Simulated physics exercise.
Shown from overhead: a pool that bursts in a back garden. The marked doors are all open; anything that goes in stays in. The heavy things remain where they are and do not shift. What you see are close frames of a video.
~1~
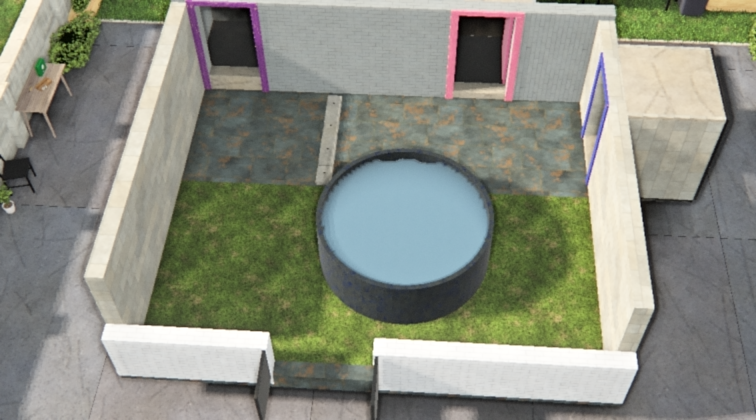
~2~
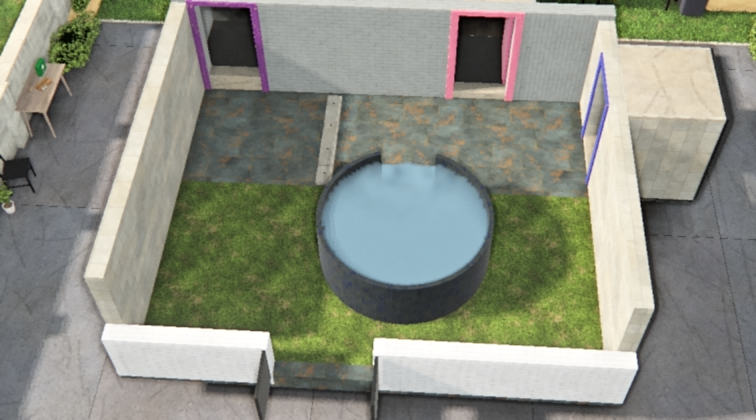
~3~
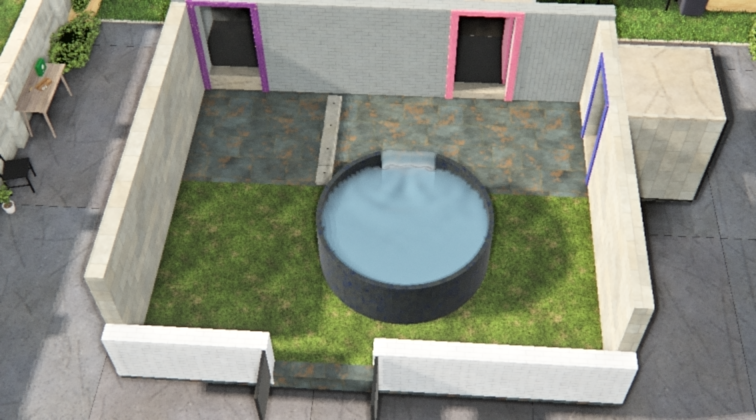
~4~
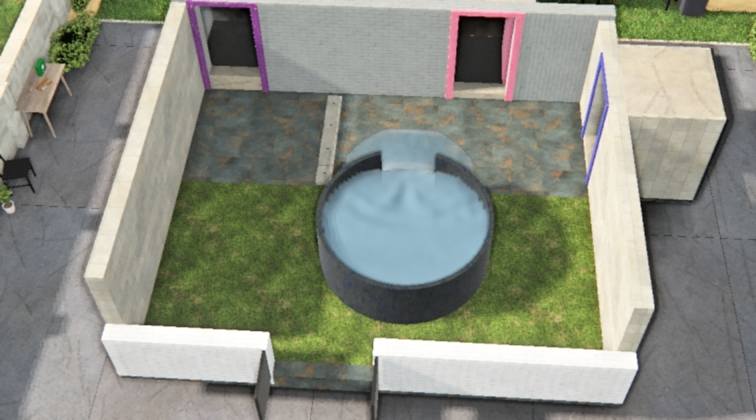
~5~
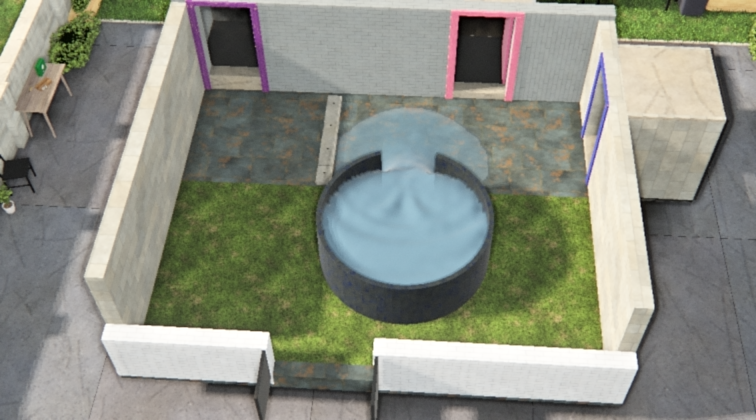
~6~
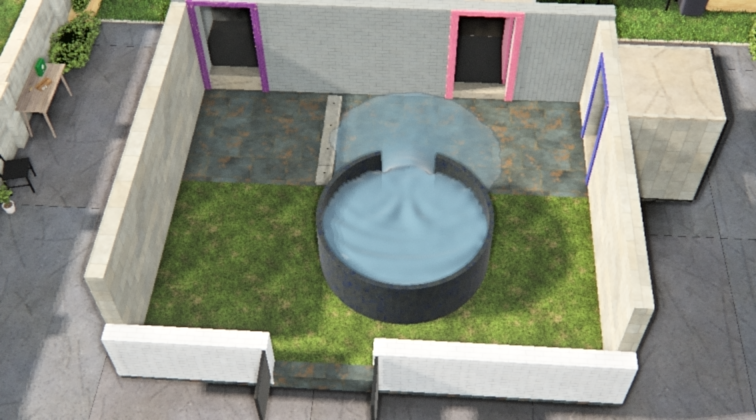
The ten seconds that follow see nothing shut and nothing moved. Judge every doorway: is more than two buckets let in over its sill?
Blue door: Above two buckets; pink door: Above two buckets; purple door: Up to two buckets.
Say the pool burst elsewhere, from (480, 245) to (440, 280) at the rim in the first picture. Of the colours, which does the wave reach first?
The blue-painted one, I think.
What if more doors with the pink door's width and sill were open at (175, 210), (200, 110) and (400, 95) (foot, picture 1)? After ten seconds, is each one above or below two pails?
Checking each in order, the first misses the threshold, the second beats the threshold, and the third beats the threshold.
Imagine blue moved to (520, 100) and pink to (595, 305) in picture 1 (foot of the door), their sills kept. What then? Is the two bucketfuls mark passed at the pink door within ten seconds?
Pink door: It stays within it.
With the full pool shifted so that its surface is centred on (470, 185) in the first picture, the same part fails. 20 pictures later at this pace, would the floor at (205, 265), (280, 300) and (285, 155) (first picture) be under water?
Spared, spared, soaked.
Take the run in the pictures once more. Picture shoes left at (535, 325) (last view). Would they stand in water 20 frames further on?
Lab note - point status: Unflooded.
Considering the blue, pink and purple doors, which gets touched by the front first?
I'd go with the one in pink.
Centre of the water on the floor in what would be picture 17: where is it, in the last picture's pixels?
Roughly at (405, 196).
A moment on, water covers 30 % of the floor; the blue door not reached, the pink door under two buckets in, the purple door not reached.
Next, water covers 35 % of the floor; the blue door wet at the sill, nothing in, the pink door far over two buckets in, the purple door wet at the sill, nothing in.
Then, water covers 60 % of the floor; the blue door under two buckets in, the pink door far over two buckets in, the purple door wet at the sill, nothing in.
Later, water covers 90 % of the floor; the blue door over two buckets in, the pink door far over two buckets in, the purple door wet at the sill, nothing in.
In the end, water covers 100 % of the floor; the blue door far over two buckets in, the pink door far over two buckets in, the purple door wet at the sill, nothing in.
